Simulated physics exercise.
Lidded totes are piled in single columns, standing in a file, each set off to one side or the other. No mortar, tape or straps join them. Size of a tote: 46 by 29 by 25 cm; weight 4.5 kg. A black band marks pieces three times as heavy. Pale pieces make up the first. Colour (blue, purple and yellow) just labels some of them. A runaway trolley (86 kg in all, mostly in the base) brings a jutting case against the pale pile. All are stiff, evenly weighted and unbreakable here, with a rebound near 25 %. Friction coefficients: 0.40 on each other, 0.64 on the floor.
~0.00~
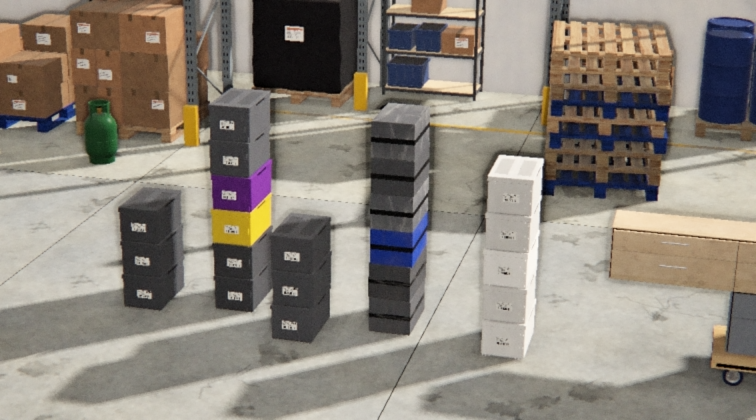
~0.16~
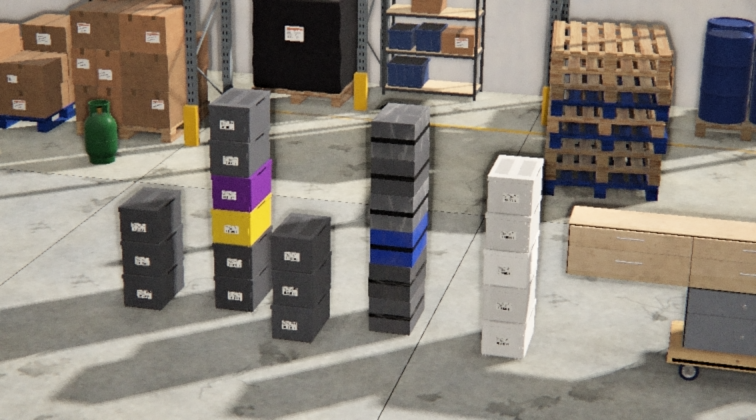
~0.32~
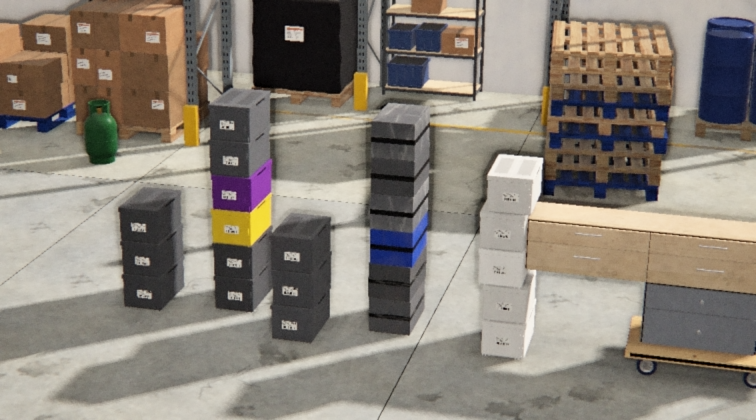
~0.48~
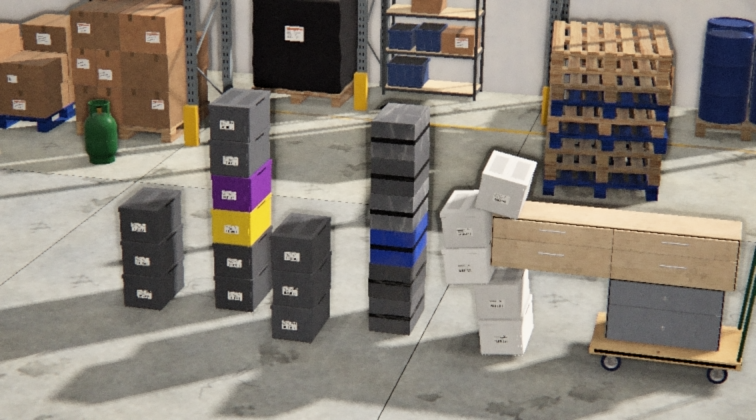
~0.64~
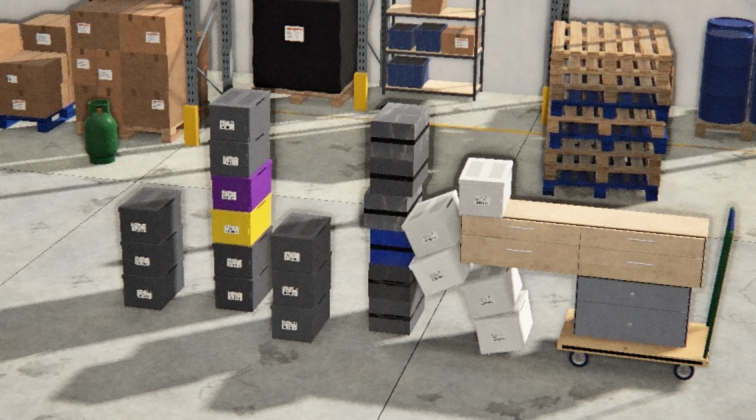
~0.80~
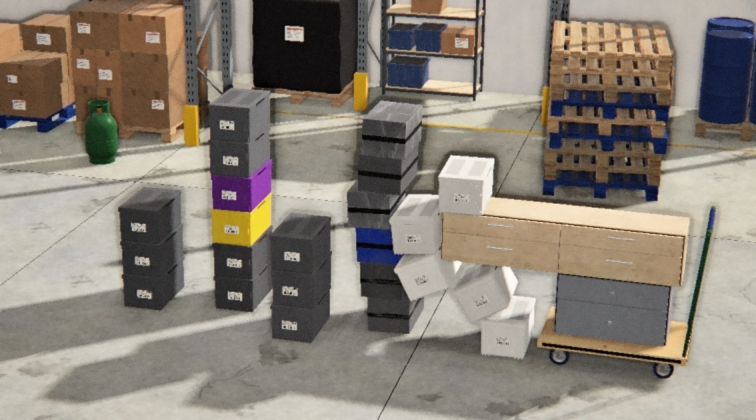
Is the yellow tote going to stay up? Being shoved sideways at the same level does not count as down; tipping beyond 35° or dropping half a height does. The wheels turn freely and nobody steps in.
It comes down.
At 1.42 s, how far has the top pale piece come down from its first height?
Some 0 cm lower.
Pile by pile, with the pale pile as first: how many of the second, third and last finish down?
By pile: Second 5, third 1, last 2.
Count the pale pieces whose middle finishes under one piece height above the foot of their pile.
The count is 3.
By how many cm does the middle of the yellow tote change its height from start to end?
It ends some 30 cm lower.
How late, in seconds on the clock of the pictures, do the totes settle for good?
Near 4.5 s.
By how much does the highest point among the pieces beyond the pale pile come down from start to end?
Some 80 cm lower.
Around 1.42 s, 3 of the pale pile down; 1 of the 18 other totes down; yellow tote unmoved; blue tote tipped 34°.
Around 1.96 s, 3 of the pale pile down; 7 of the 18 other totes down; yellow tote tipped 20°; blue tote tipped 67°, 29 cm lower.
Around 2.70 s, 3 of the pale pile down; 14 of the 18 other totes down; yellow tote tipped 29°, 27 cm lower; blue tote on its side.
Finally (4.5 s), 3 of the pale pile down; 14 of the 18 other totes down; yellow tote tipped 37°, 30 cm lower; purple tote on its side; blue tote on its side. Seen by the last camera, middles, yellow tote near (105, 242).
